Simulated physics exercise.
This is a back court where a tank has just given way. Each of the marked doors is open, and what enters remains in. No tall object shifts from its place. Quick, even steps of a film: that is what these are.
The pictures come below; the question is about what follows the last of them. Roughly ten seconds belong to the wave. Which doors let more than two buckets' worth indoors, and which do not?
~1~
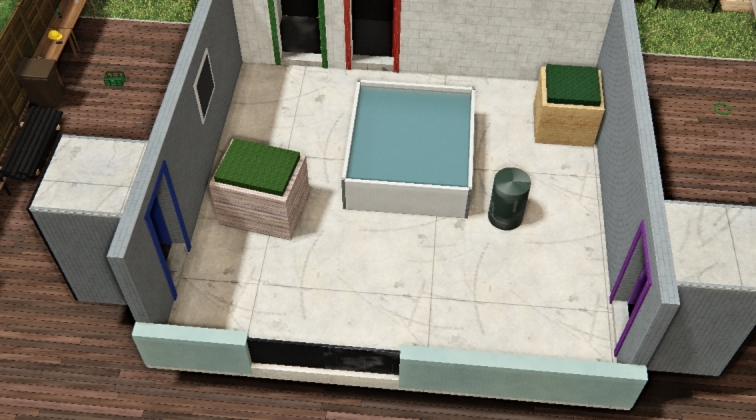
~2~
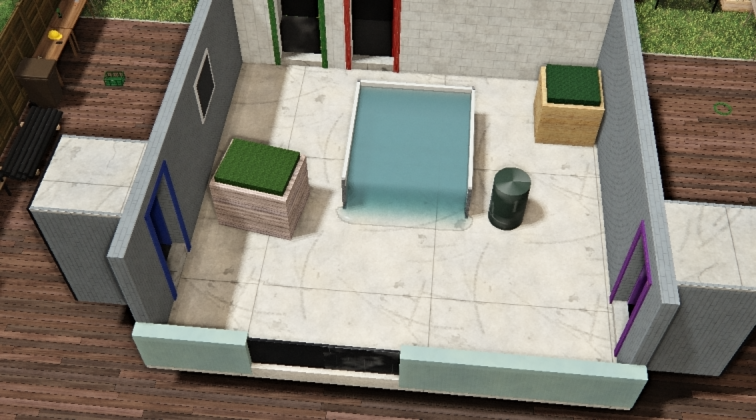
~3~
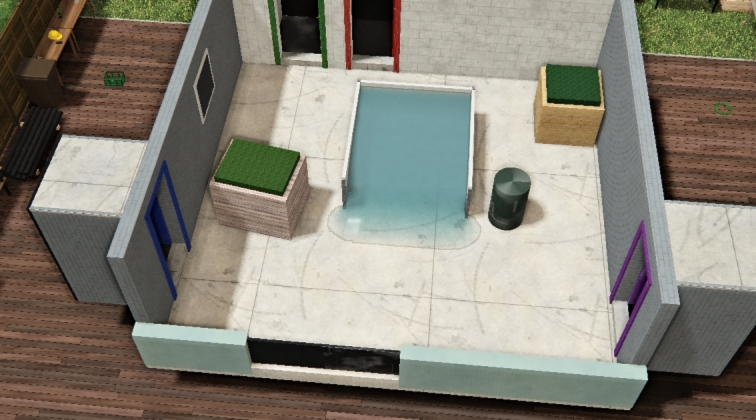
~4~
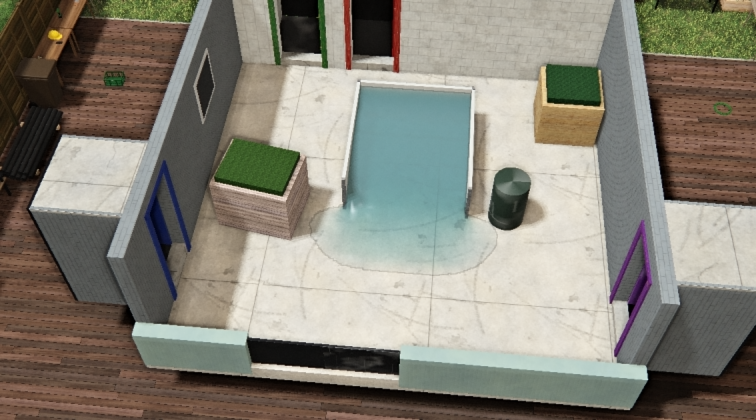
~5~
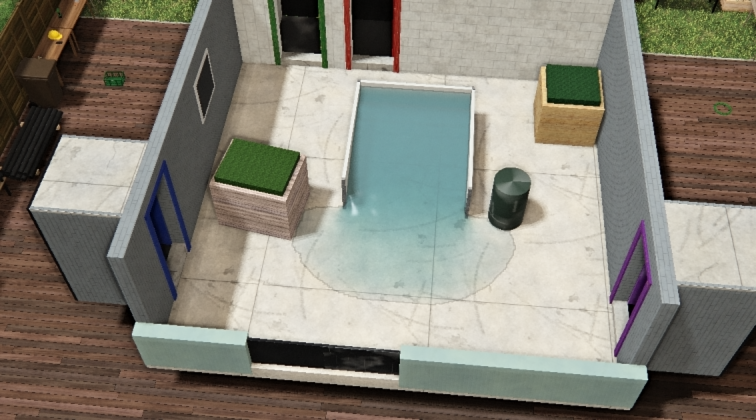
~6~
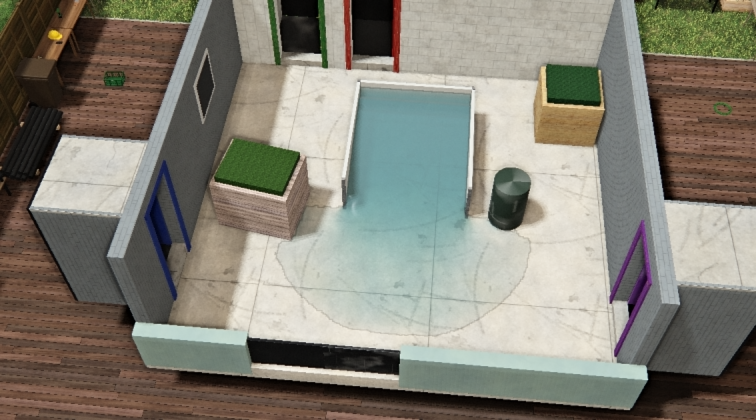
The blue door does not; the purple door lets more through; the red door does not; the green door does not.
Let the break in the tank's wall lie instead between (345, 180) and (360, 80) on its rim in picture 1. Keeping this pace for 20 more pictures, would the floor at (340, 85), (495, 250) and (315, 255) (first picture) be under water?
Taking the spots in turn: Swamped, untouched and swamped.
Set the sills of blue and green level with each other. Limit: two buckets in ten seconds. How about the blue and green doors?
Okay, so blue ends up over and green ends up short.
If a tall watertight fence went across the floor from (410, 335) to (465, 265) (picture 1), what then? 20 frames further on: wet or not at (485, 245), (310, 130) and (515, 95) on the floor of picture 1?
Results in order: Swamped / bone-dry / bone-dry.
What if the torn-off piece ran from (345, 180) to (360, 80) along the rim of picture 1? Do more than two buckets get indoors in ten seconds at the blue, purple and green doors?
Blue door: Below the limit; purple door: Below the limit; green door: Above the limit.
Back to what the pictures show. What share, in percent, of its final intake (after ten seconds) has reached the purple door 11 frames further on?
That share would be near 0 %.
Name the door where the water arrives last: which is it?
My answer: The red-painted one.
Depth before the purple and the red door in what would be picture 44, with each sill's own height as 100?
Near 120 and 10 in a hundred.
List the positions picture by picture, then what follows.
The first picture shows the water tank at (411, 135) is whole and still.
In the second picture, the front is at (340, 209), out from the gap at (406, 203).
In the third picture, the front is at (332, 224), out from the gap at (406, 204).
In the fourth picture, the front is at (317, 234), out from the gap at (406, 205).
In the fifth picture, water pours out at (406, 205) and has run to (301, 249).
In the sixth picture, water pours out at (406, 206) and has run to (348, 323).
A moment on, water covers 35 % of the floor; the blue door not reached, the purple door not reached, the red door not reached, the green door not reached.
Next, water covers 45 % of the floor; the blue door not reached, the purple door wet at the sill, nothing in, the red door not reached, the green door not reached.
Then, water covers 50 % of the floor; the blue door wet at the sill, nothing in, the purple door over two buckets in, the red door not reached, the green door not reached.
Later, water covers 85 % of the floor; the blue door under two buckets in, the purple door far over two buckets in, the red door wet at the sill, nothing in, the green door wet at the sill, nothing in.
In the end, water covers 95 % of the floor; the blue door under two buckets in, the purple door far over two buckets in, the red door wet at the sill, nothing in, the green door wet at the sill, nothing in.
